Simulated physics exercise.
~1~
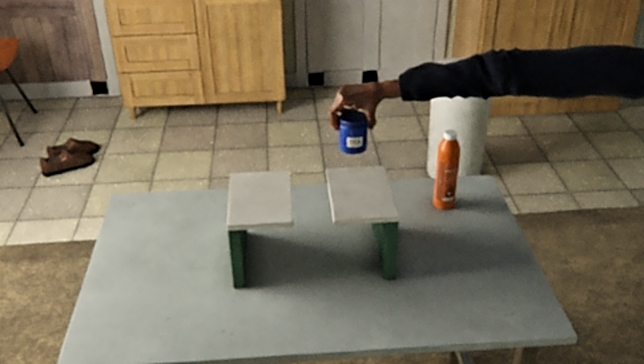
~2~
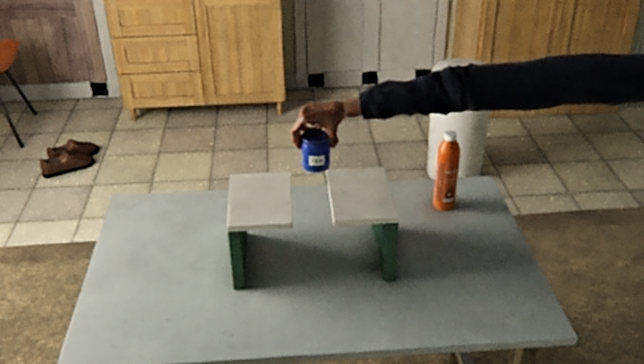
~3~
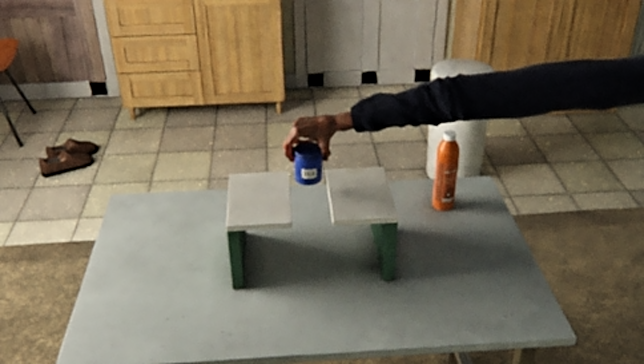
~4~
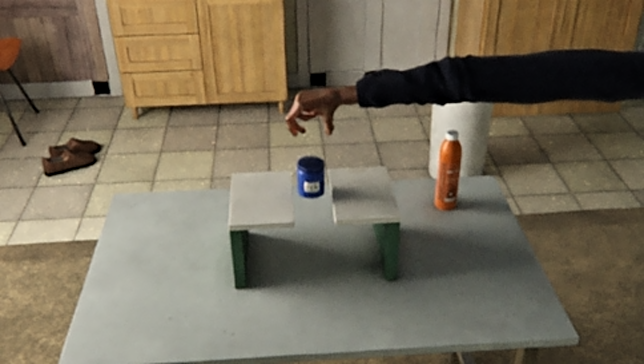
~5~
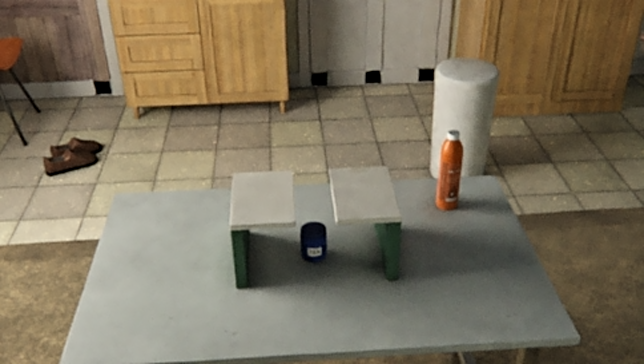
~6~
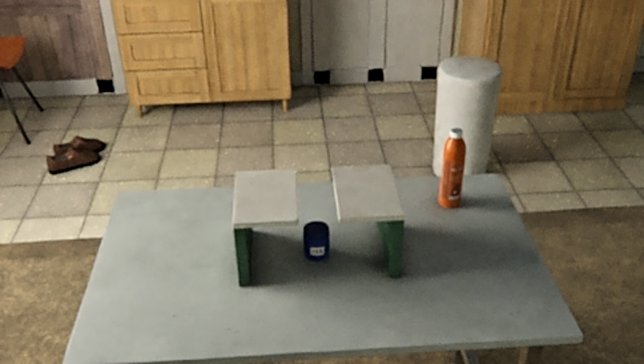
On a grey table in a room with a tiled floor, a hand holds a blue jar, moves it left and lowers it over the gap in a stand, then lets go and withdraws; the jar drops through and rests upright below, the orange bottle still standing nearby.
